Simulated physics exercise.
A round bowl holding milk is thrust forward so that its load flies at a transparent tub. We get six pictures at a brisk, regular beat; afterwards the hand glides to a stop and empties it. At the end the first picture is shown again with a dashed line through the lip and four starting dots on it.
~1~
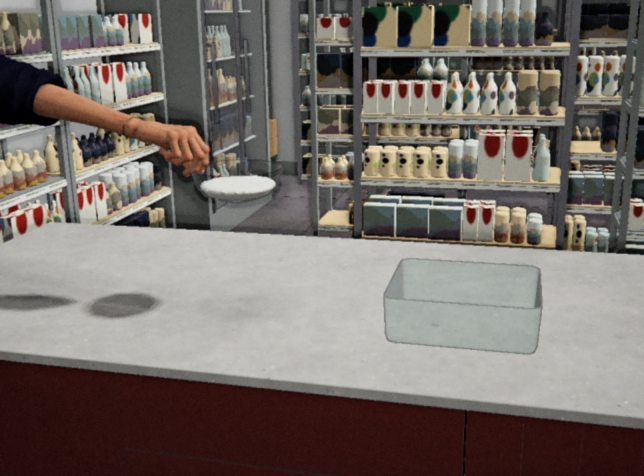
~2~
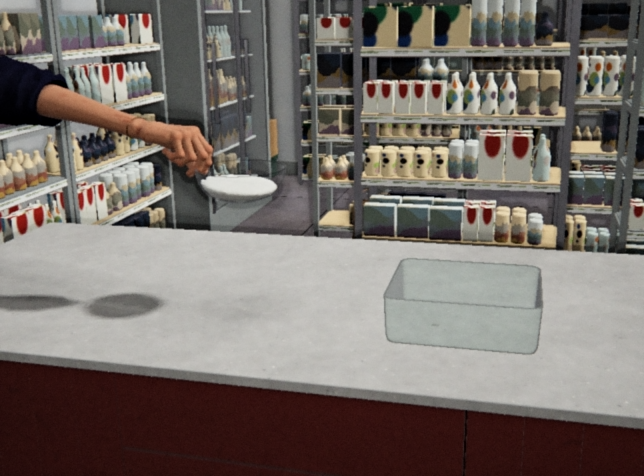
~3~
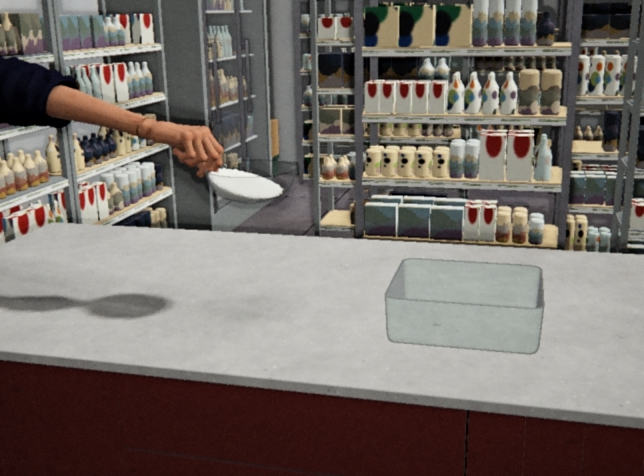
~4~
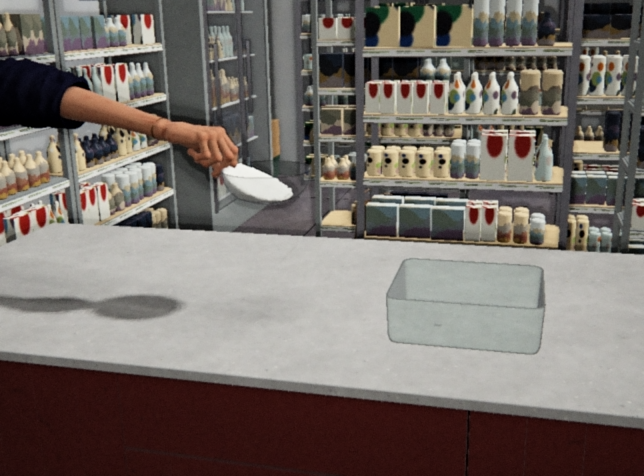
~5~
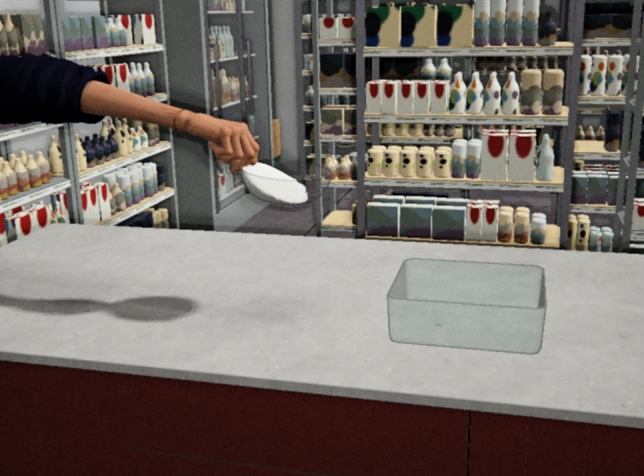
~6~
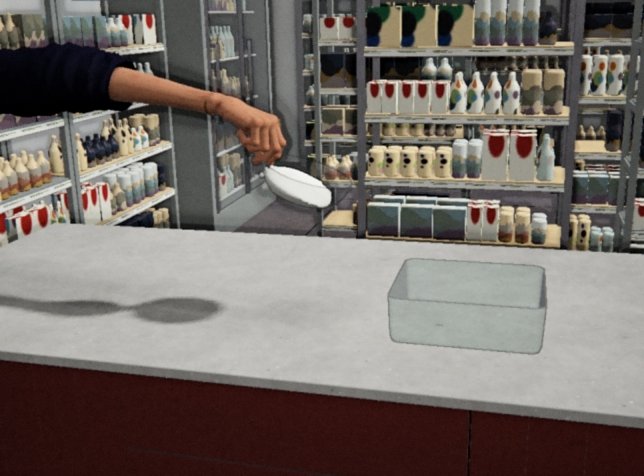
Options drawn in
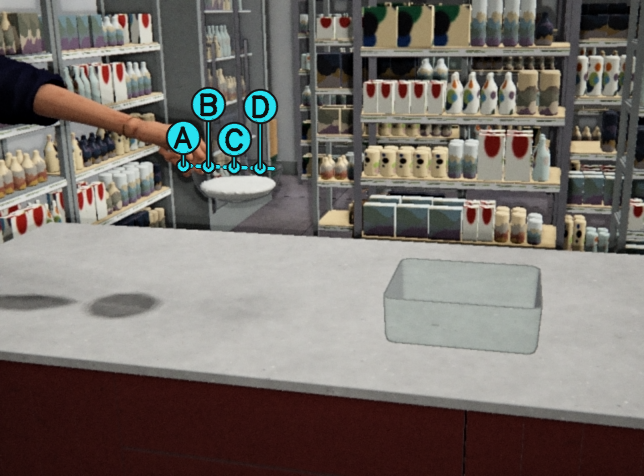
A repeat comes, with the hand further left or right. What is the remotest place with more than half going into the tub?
Go for C.
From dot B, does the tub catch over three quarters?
No.
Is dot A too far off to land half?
Yes, it does.
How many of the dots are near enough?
Two.
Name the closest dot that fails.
It is B.
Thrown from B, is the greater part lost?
Yes, that goes wrong.
In cyan, A at (183, 165); B at (208, 166); C at (234, 167); D at (260, 168).
For dot A, about 8 % lands in the tub, 89 % falls short and 3 % goes beside or beyond.
For dot B, about 34 % lands in the tub, 61 % falls short and 6 % goes beside or beyond.
For dot C, about 63 % lands in the tub, 27 % falls short and 11 % goes beside or beyond.
For dot D, about 76 % lands in the tub, 11 % falls short and 13 % goes beside or beyond.
